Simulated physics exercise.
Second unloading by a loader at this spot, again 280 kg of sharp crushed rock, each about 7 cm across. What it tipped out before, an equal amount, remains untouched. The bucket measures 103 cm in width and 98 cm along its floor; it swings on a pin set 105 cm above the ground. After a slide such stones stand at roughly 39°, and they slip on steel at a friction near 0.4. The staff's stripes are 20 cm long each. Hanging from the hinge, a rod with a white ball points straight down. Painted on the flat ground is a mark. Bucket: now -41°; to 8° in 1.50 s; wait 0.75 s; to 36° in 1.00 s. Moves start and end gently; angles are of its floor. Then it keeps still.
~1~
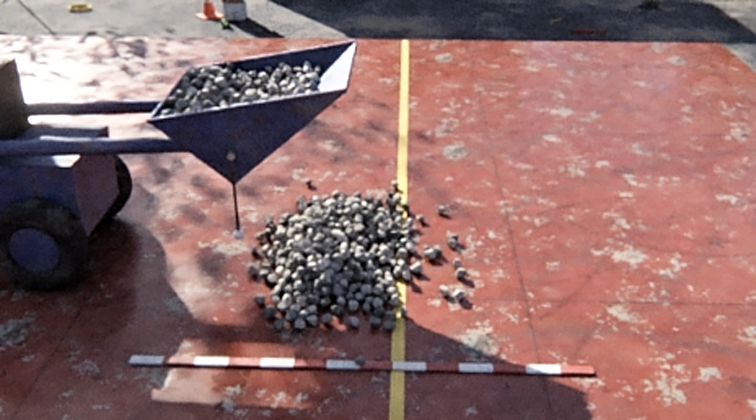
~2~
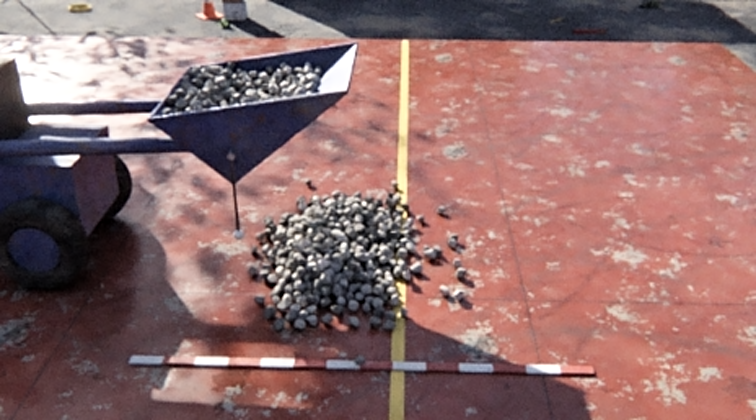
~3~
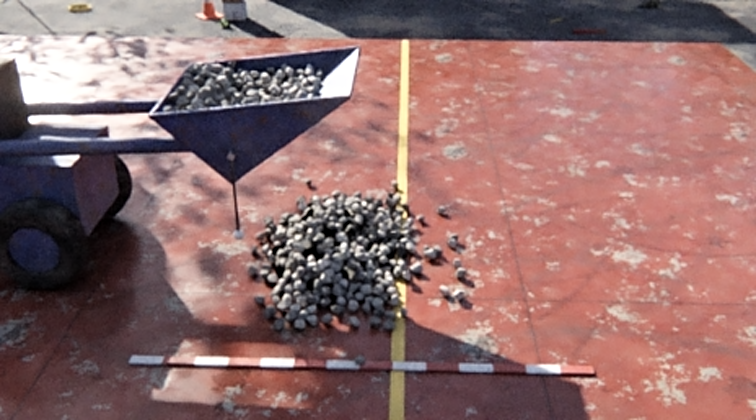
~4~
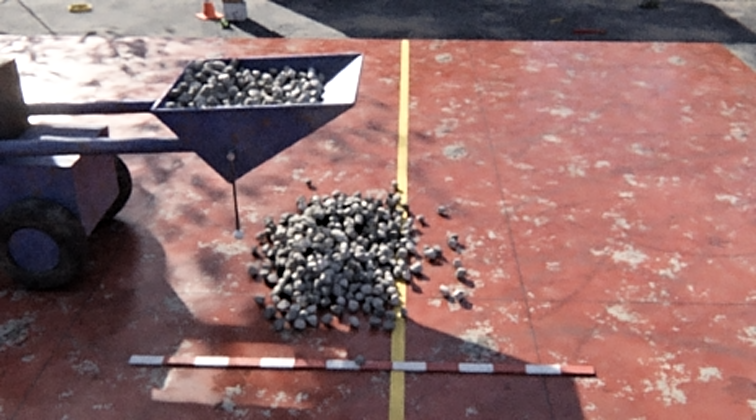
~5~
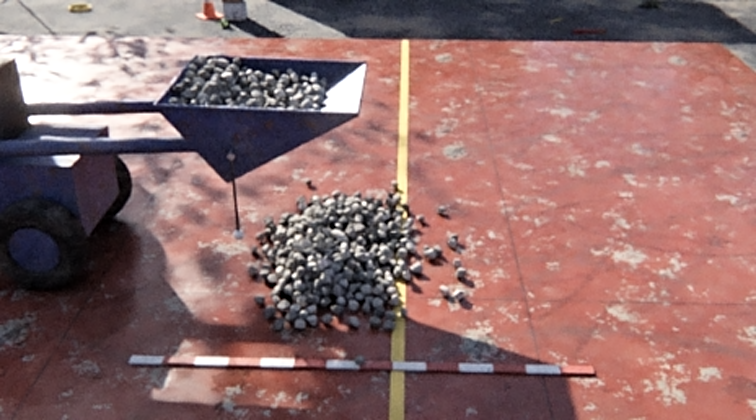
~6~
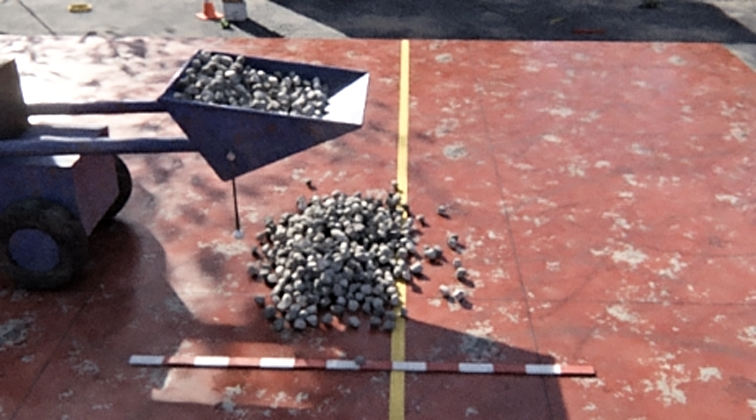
A dark blue bucket loaded with grey stones tilts clockwise on a wheeled loader at the left, its right lip lowering slowly at first, then faster, while the stones stay inside. Below it, a heap of similar stones lies motionless across a yellow line, behind a red-and-white striped staff. The setting is worn red paving outdoors, seen from the side and slightly above by a still camera.
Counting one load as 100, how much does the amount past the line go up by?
It goes up by about 42.
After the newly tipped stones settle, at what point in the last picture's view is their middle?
The middle lies near (390, 238) in the last picture.
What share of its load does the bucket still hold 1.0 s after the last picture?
That works out to about 100 %.
Then, 0.5 s after the last picture the floor is at 0°; in per cent of one load, 100 in the bucket, 95 short of the line, 5 past the line; the foremost stones are at (450, 256).
Then, 1.0 s after the last picture the floor is at 8°; in per cent of one load, 100 in the bucket, 95 short of the line, 5 past the line; the foremost stones are at (450, 256).
Then, 3.1 s after the last picture the floor is at 36°; in per cent of one load, 22 in the bucket, 152 short of the line, 26 past the line; the foremost stones are at (454, 249).
Then, 5.7 s after the last picture the floor is at 36°; in per cent of one load, 0 in the bucket, 152 short of the line, 48 past the line; the foremost stones are at (499, 269). Net gain past the line, 42.
